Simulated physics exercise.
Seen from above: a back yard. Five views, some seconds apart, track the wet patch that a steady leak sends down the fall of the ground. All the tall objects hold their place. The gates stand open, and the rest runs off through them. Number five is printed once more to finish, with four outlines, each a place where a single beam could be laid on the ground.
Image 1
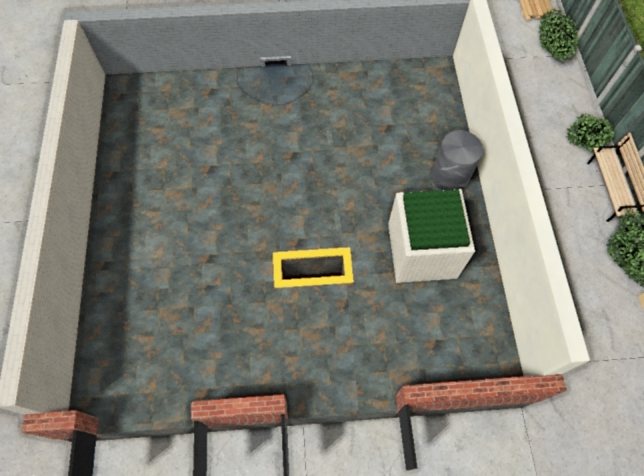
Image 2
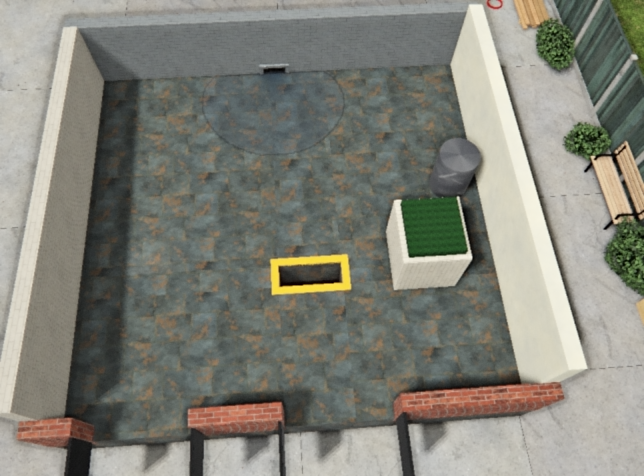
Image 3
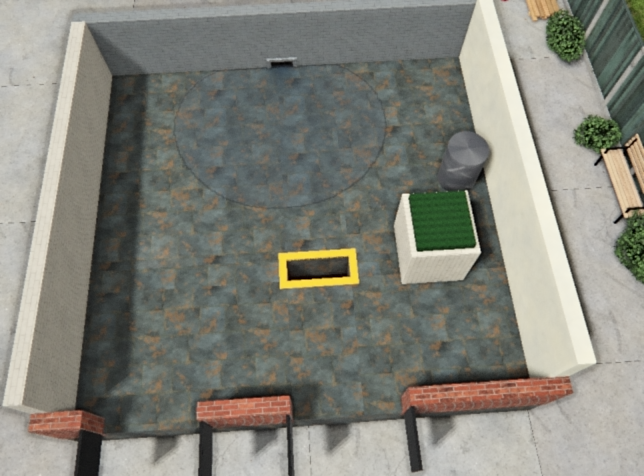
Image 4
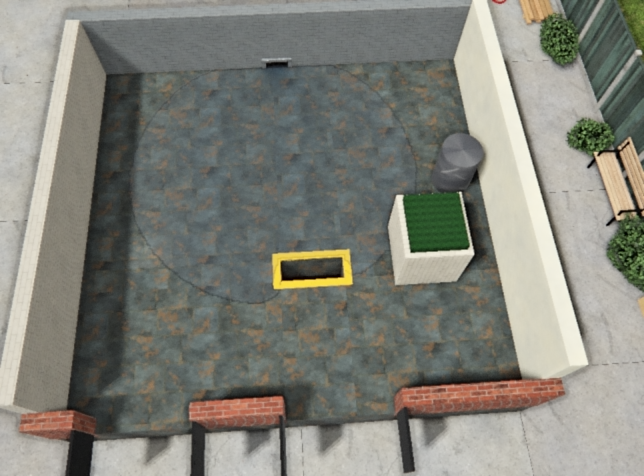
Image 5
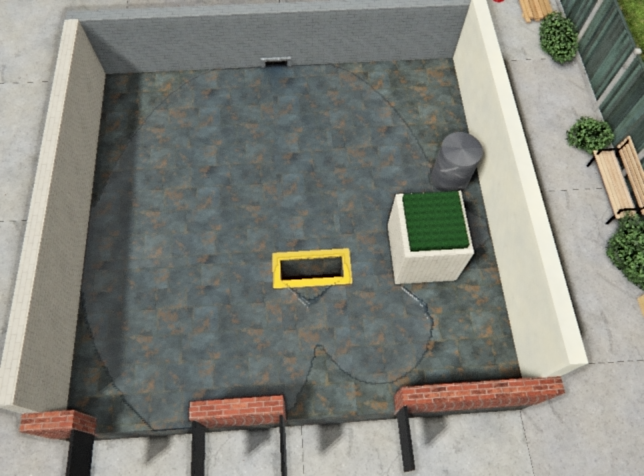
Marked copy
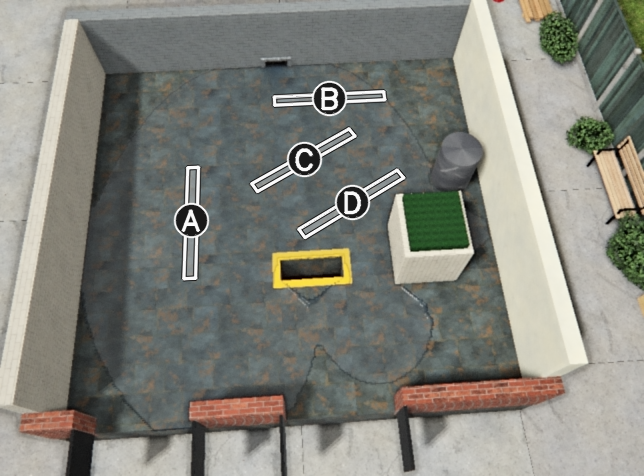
Shallow water spreading from an outlet in the back wall across a walled yard's tiled floor, reaching and passing a yellow-framed drain.
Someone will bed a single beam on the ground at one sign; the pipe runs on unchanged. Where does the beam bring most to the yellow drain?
Best: A.
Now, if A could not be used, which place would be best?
B.
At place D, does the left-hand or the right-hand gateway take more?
The left one.
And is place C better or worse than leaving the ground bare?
Worse.
In white, A from (189, 278) to (193, 167); B from (274, 101) to (384, 95); C from (254, 187) to (352, 132); D from (301, 233) to (400, 173).
Choosing A, about 28 % of the stream goes into the yellow drain, about 72 % out by the gates.
Choosing B, about 15 % of the stream goes into the yellow drain, about 85 % out by the gates.
Choosing C, about 8 % of the stream goes into the yellow drain, about 92 % out by the gates.
Choosing D, about 11 % of the stream goes into the yellow drain, about 89 % out by the gates.
